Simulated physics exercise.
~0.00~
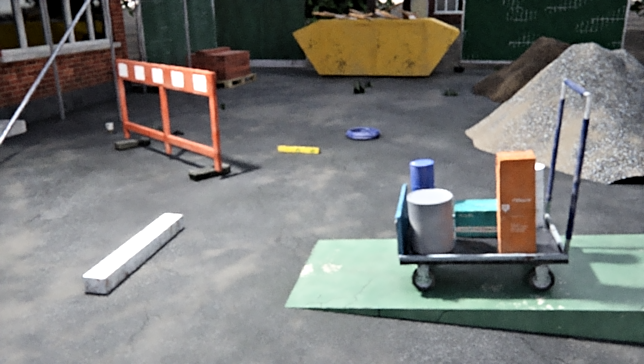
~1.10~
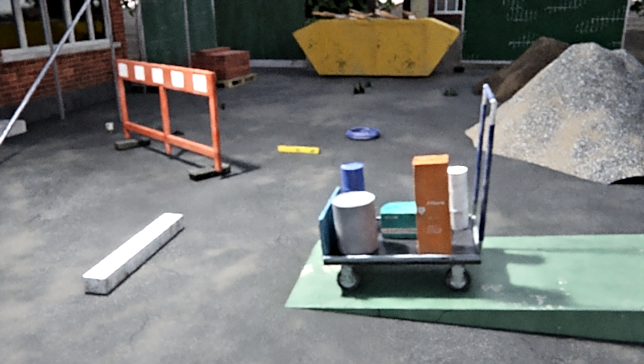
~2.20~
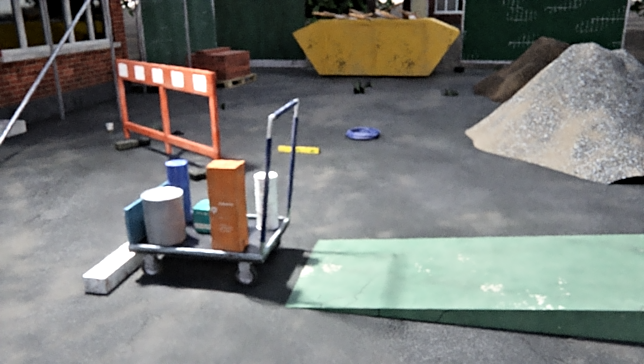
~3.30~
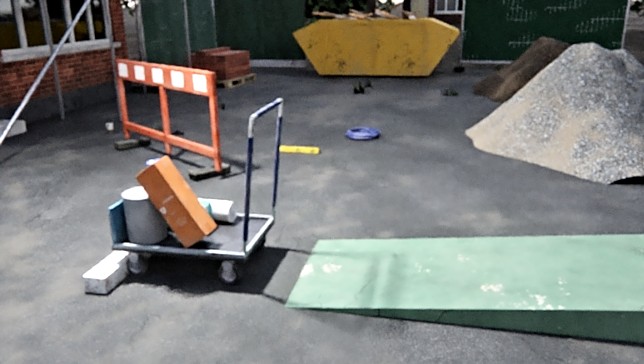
In a yard, a loaded trolley rolls left off a ramp, stops at a kerb, and its load tips.
